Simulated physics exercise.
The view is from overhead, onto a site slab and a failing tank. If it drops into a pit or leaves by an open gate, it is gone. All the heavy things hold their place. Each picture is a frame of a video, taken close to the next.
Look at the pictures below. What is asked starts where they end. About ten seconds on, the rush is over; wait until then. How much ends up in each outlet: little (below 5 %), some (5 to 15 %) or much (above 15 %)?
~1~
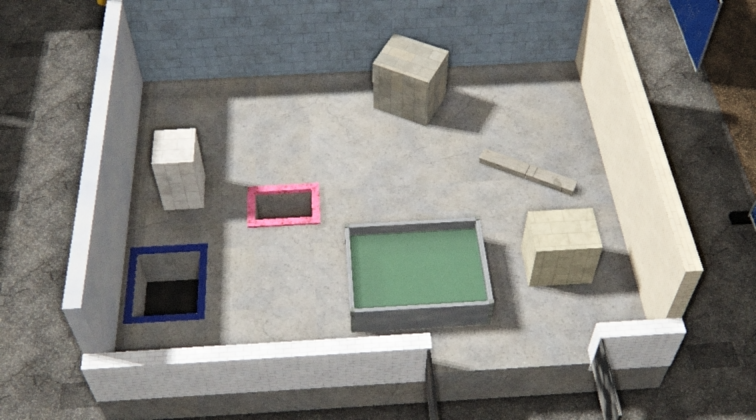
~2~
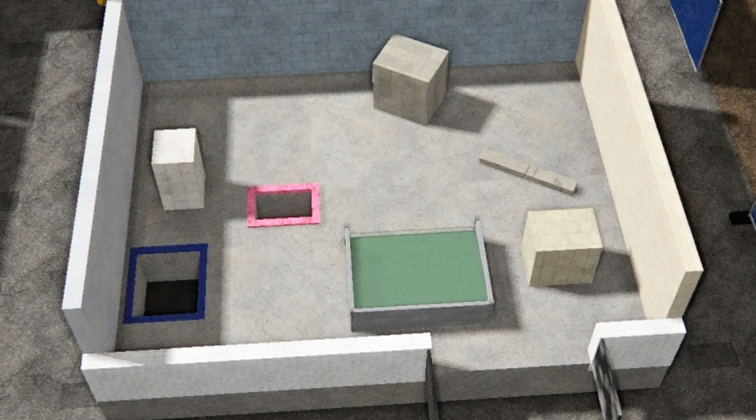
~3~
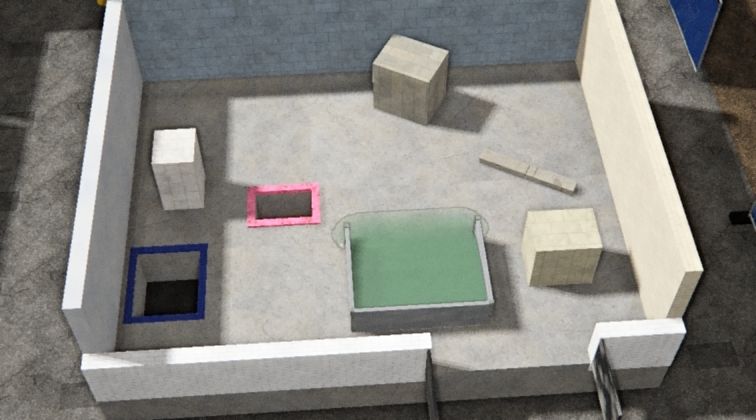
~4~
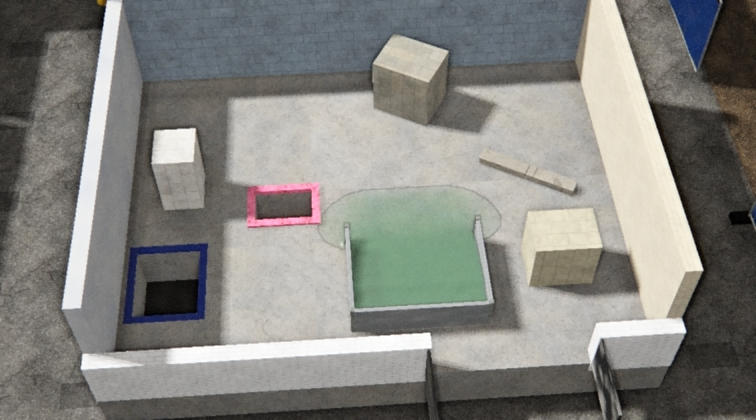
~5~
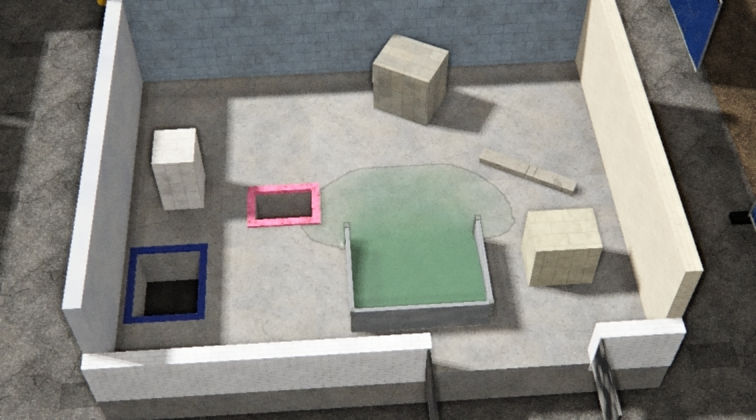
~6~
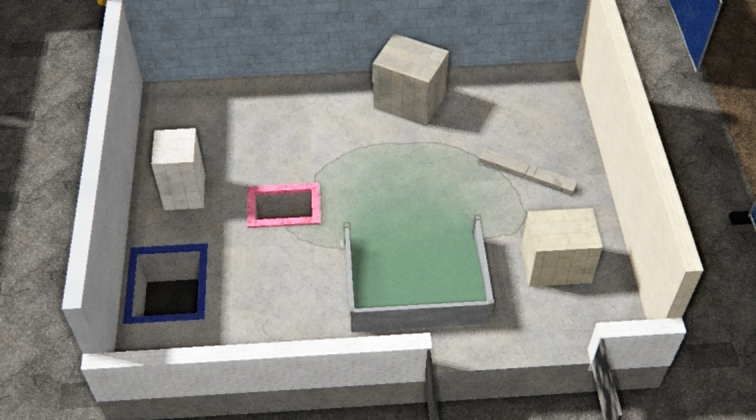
Outlet by outlet: Gate - little, blue pit - some, pink pit - little.
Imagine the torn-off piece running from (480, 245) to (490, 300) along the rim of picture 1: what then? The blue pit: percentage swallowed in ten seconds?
Blue: 0 %.
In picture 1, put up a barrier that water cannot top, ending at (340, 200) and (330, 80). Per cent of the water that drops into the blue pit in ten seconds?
The blue pit takes 2 parts in a hundred.
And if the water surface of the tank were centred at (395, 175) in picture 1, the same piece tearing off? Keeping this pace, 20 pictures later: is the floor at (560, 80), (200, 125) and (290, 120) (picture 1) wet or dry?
Well, first one got wet, second one got wet, third one got wet.
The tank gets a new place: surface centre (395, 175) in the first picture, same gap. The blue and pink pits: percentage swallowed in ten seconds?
The blue pit gets 14 per cent, the pink pit 0 per cent.
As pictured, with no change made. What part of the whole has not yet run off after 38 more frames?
Roughly 98 per cent.
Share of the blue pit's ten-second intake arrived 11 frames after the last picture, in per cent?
Close to 0 out of every hundred.
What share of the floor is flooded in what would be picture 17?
I reckon 35 per cent or so.
A moment on, water covers 25 % of the floor; the gate 0 %, the blue pit 0 %, the pink pit 0 %.
Next, water covers 35 % of the floor; the gate 0 %, the blue pit 0 %, the pink pit 1 %.
Then, water covers 45 % of the floor; the gate 0 %, the blue pit 0 %, the pink pit 1 %.
Later, water covers 65 % of the floor; the gate 0 %, the blue pit 1 %, the pink pit 1 %.
In the end, water covers 75 % of the floor; the gate 1 %, the blue pit 8 %, the pink pit 1 %.
